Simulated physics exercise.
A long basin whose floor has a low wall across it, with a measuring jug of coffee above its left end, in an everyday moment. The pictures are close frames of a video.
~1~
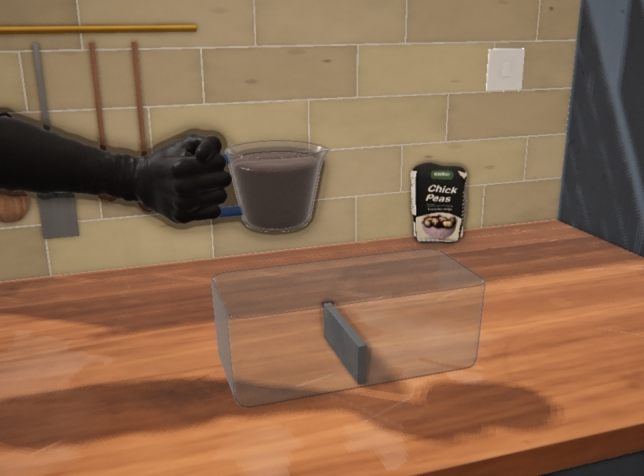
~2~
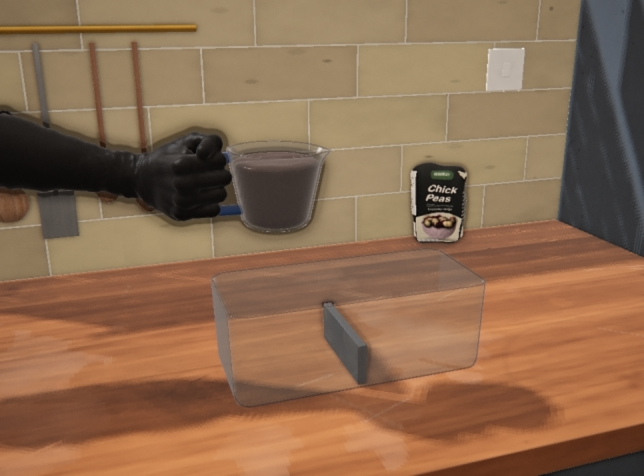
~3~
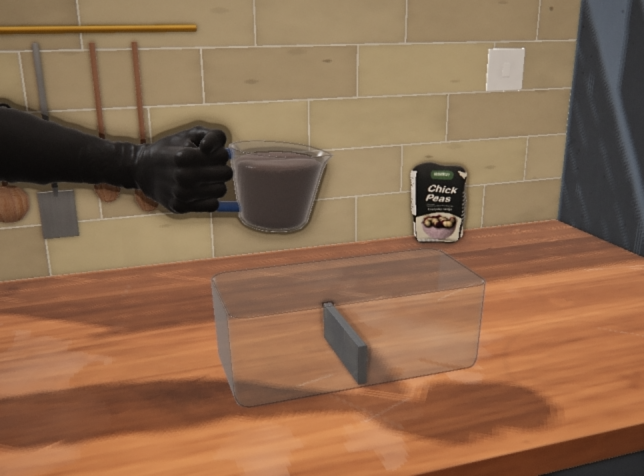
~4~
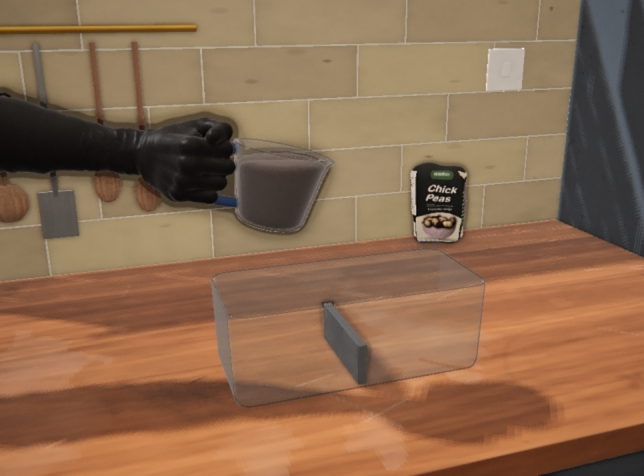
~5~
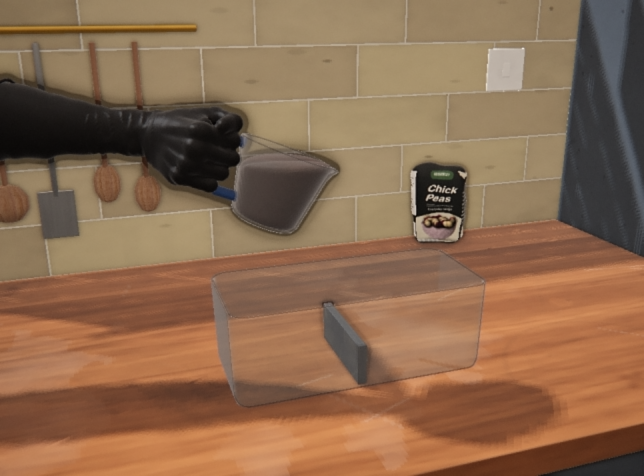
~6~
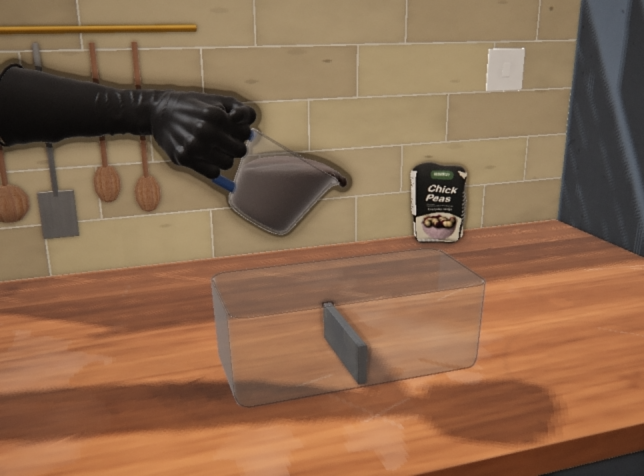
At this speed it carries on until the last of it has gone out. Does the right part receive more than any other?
Oh, the chamber to the right is the one that fills up most.
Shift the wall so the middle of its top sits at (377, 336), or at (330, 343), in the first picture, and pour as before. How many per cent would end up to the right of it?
It works out to around 35 per cent for the first and around 90 per cent for the second.
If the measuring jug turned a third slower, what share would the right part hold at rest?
Something like 85 in a hundred.
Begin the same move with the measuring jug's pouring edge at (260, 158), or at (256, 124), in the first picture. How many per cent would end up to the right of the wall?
About 5 per cent, then about 5 per cent.
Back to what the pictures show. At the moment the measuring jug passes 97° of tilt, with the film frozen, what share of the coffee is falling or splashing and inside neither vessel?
Roughly 30 percent.
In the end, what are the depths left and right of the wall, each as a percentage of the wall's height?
Close to 10 for the left and 30 for the right.
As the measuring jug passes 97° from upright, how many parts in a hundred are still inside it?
I'd put it near 30 %.
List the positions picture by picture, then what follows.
It leans 0°; its right rim is at (329, 147); the coffee meets the walls at (231, 163) and (316, 157); the long basin's rim runs from (220, 297) to (461, 265); the wall's top is at (344, 324), in the first picture.
It leans 1°; its right rim is at (330, 149); the coffee meets the walls at (231, 162) and (317, 157), in the second picture.
It leans 6°; its right rim is at (332, 153); the coffee meets the walls at (234, 161) and (319, 159), in the third picture.
It leans 13°; its right rim is at (335, 160); the coffee meets the walls at (237, 162) and (323, 160), in the fourth picture.
It leans 22°; its right rim is at (338, 170); the coffee meets the walls at (240, 165) and (331, 164), in the fifth picture.
It leans 33°; its right rim is at (339, 182); the coffee meets the walls at (239, 171) and (335, 175); 4 per cent is over the edge, in the sixth picture.
A moment on, the tilt is 97° and 31 per cent is still to pour, 0 is left of the wall and 40 right of it.
Next, the tilt is 114° and 1 per cent is still to pour, 14 is left of the wall and 81 right of it.
Then the tilt is 114° and 0 per cent is still to pour, 18 is left of the wall and 81 right of it.
Later the tilt is 114° and 0 per cent is still to pour, 18 is left of the wall and 81 right of it.
In the end 18 per cent lies left of the wall, 81 right of it and 1 outside.
